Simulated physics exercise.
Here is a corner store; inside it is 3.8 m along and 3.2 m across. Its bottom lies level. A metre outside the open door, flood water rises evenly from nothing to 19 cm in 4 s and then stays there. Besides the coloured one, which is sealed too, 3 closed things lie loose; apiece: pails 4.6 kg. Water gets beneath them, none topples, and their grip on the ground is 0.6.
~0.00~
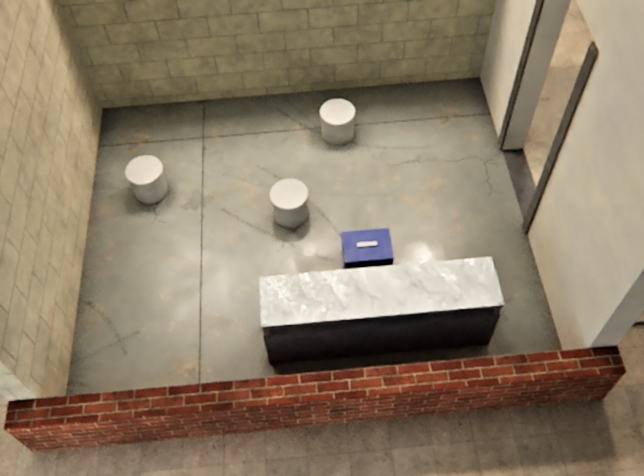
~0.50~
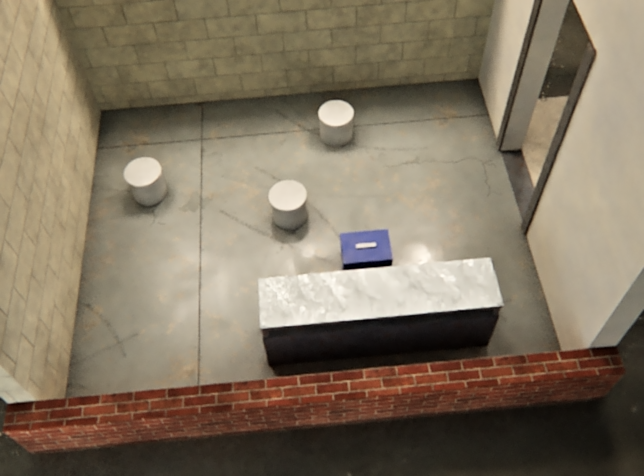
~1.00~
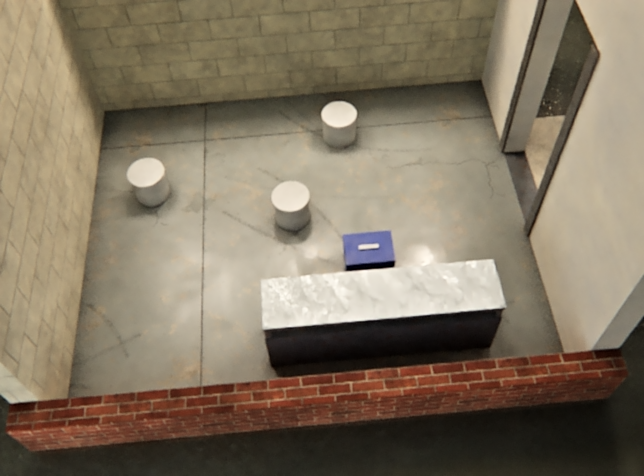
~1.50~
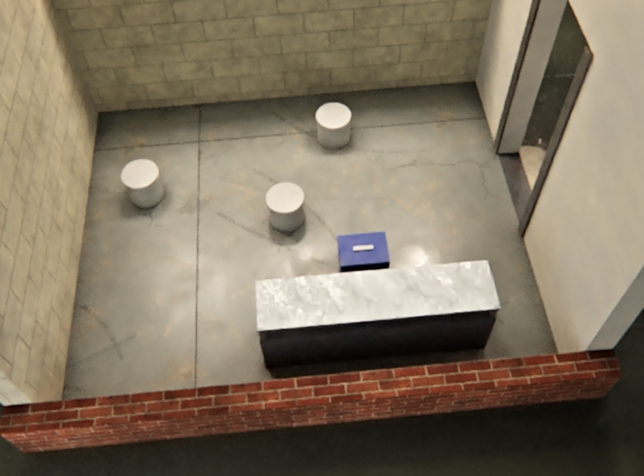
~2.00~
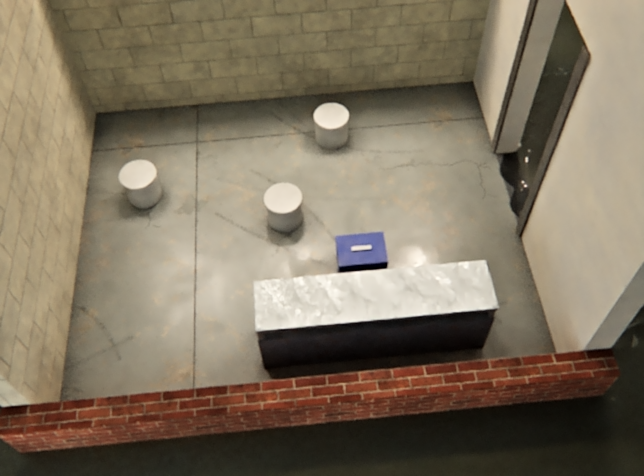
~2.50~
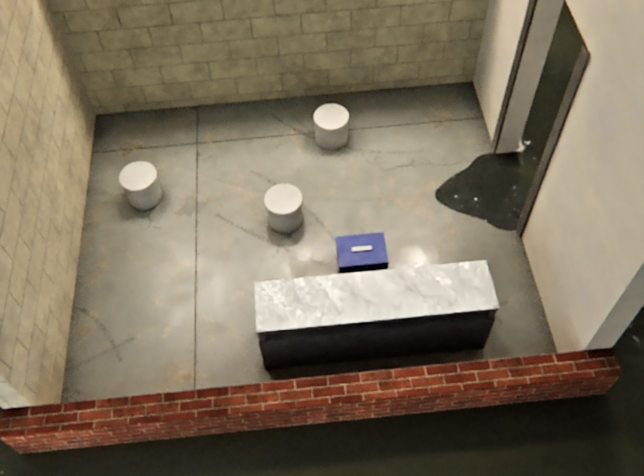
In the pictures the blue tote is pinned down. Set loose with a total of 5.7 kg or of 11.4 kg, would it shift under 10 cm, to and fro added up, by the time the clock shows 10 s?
For it, only the higher weight holds it.
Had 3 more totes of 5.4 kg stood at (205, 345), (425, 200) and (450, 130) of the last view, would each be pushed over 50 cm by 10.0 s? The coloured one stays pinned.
In turn: Less, past it, short of it.
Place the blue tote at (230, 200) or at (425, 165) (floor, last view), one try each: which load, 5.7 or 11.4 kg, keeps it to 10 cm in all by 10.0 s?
In turn: It takes the larger; neither is enough.
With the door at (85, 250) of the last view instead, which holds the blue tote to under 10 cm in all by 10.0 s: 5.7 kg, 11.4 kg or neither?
Then only the higher weight holds it.
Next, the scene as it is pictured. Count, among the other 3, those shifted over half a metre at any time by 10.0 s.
That makes 2.
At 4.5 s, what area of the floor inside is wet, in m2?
About 5.0 m2.
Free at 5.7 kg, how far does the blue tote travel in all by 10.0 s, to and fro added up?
About 250 cm.
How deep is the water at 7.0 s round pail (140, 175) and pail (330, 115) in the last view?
About 2 and 4 cm.
After 3.5 s the blue tote would be 0 cm from its start with 5.7 kg and 0 cm from its start with 11.4 kg; 1 cm of water round it then.
After 4.5 s the blue tote would be 2 cm from its start with 5.7 kg and 0 cm from its start with 11.4 kg; 4 cm of water round it then.
After 7.0 s the blue tote would be 149 cm from its start with 5.7 kg and 0 cm from its start with 11.4 kg; 5 cm of water round it then.
After 10.0 s the blue tote would be 228 cm from its start with 5.7 kg and 0 cm from its start with 11.4 kg; 5 cm of water round it then.
